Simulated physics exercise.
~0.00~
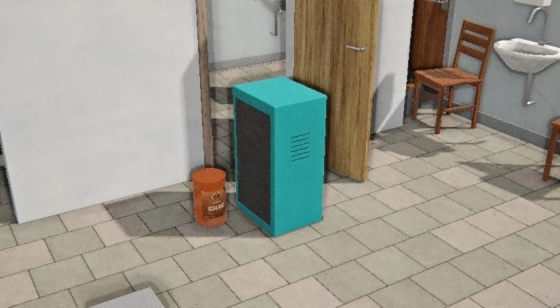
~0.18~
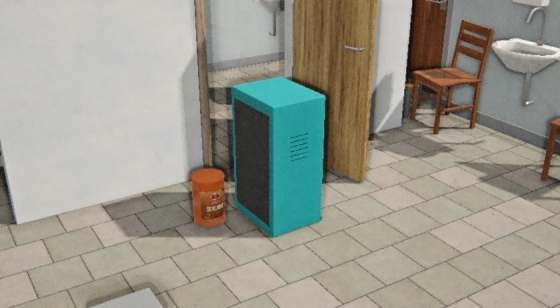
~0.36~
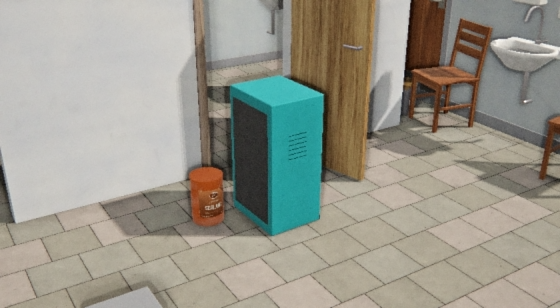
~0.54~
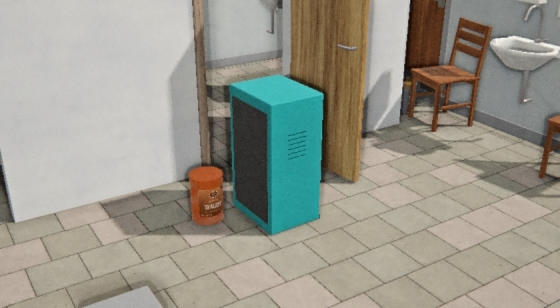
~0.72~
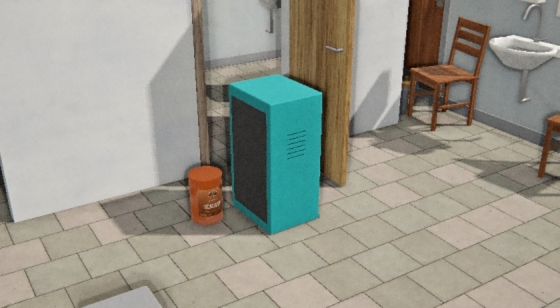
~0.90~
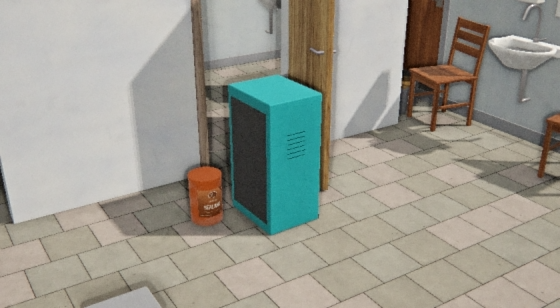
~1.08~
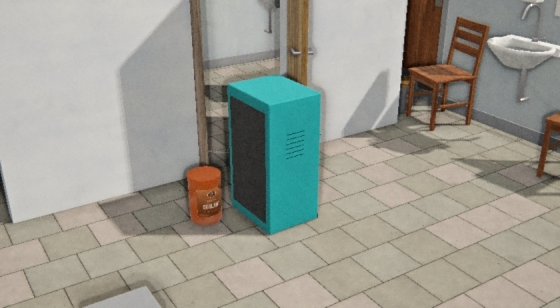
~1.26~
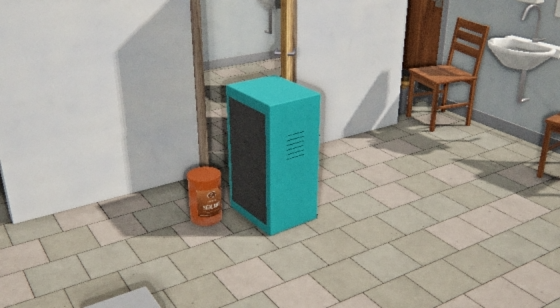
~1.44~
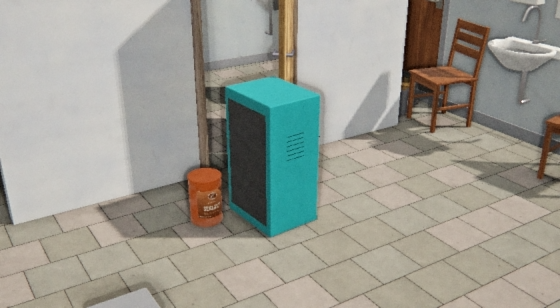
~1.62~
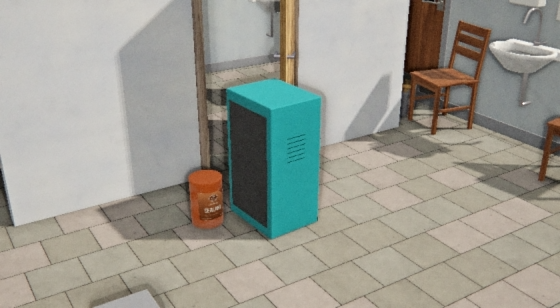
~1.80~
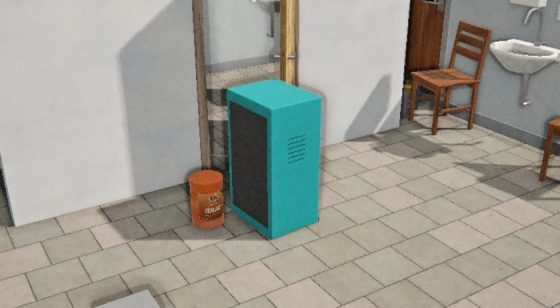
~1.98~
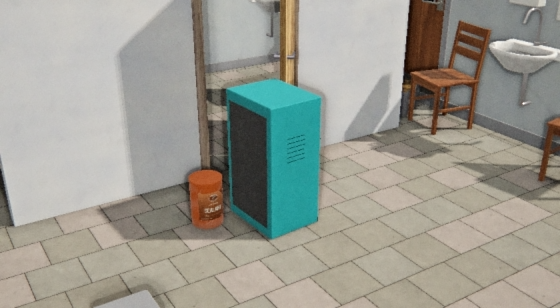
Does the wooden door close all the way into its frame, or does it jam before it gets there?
It jams before it gets there. The door comes to rest partway, by the turquoise cabinet, and stays open.
